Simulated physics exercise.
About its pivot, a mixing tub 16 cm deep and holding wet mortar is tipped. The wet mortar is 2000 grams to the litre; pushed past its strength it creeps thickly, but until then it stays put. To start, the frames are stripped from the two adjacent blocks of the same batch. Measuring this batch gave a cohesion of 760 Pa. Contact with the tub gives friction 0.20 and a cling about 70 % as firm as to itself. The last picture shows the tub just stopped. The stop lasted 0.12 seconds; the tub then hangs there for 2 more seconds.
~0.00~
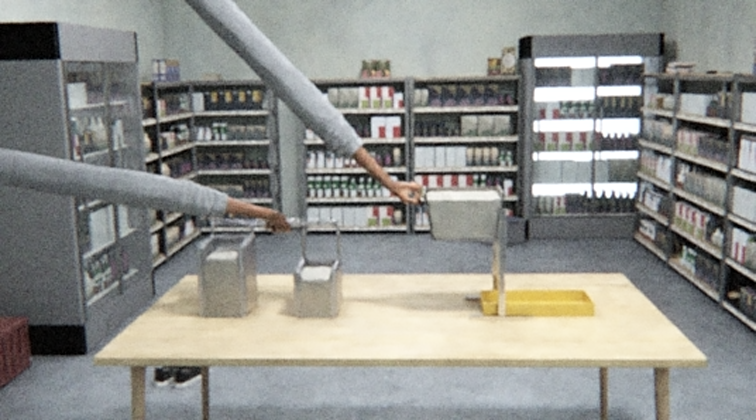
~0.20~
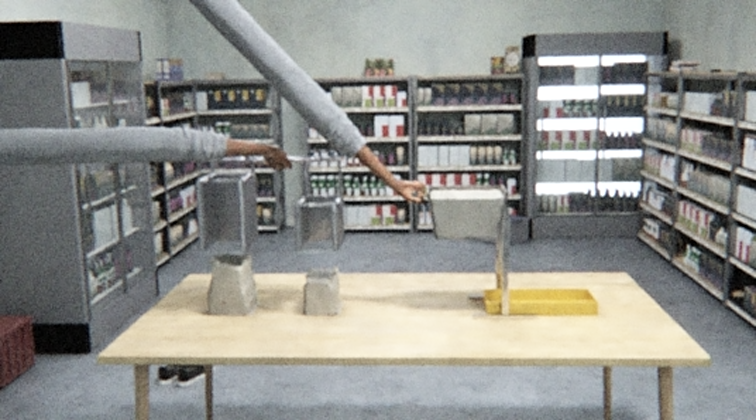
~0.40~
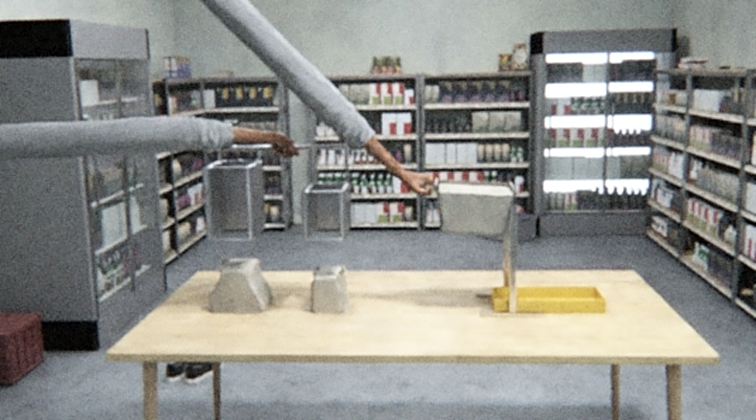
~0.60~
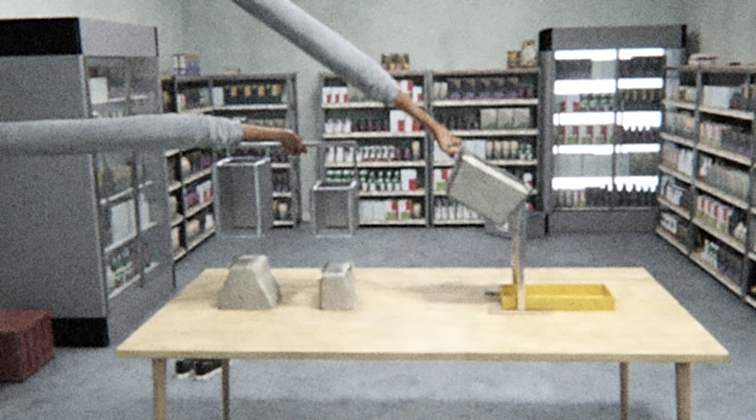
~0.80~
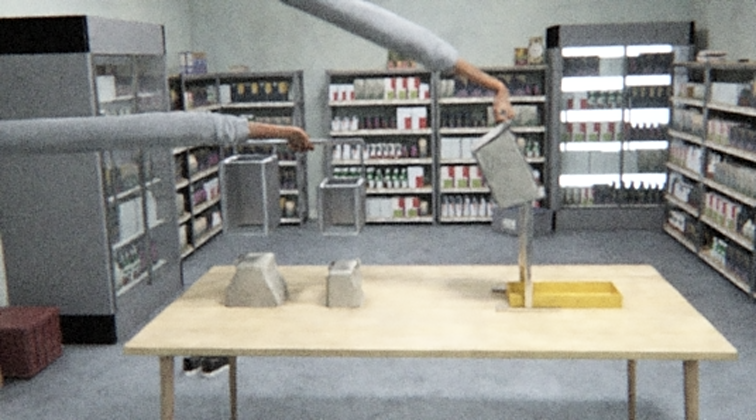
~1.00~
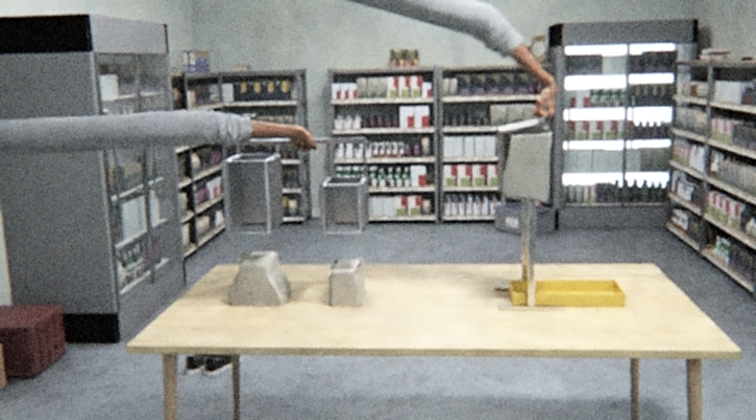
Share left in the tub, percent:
35 %.
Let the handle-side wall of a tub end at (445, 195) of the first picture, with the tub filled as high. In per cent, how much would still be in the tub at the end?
About 35 per cent.
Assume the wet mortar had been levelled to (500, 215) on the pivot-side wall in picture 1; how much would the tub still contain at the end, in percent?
Then roughly 45 %.
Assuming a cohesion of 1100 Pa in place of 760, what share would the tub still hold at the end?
That comes out at roughly 35 %.
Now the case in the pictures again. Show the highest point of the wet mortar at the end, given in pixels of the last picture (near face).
Looking at the last picture, I'd put it at about (527, 173).
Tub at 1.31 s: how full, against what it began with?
About 35 %.
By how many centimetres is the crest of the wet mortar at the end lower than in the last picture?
Roughly 14 cm.
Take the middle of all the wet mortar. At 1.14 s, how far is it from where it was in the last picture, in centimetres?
Something like 6 cm, I'd say.
After 1.14 s, the tub is at 89 degrees and holds 71 %.
After 1.31 s, the tub is at 89 degrees and holds 36 %.
After 1.48 s, the tub is at 89 degrees and holds 35 %.
After 1.65 s, the tub is at 89 degrees and holds 35 %.
After 3.00 s, the tub is at 89 degrees and holds 35 %.
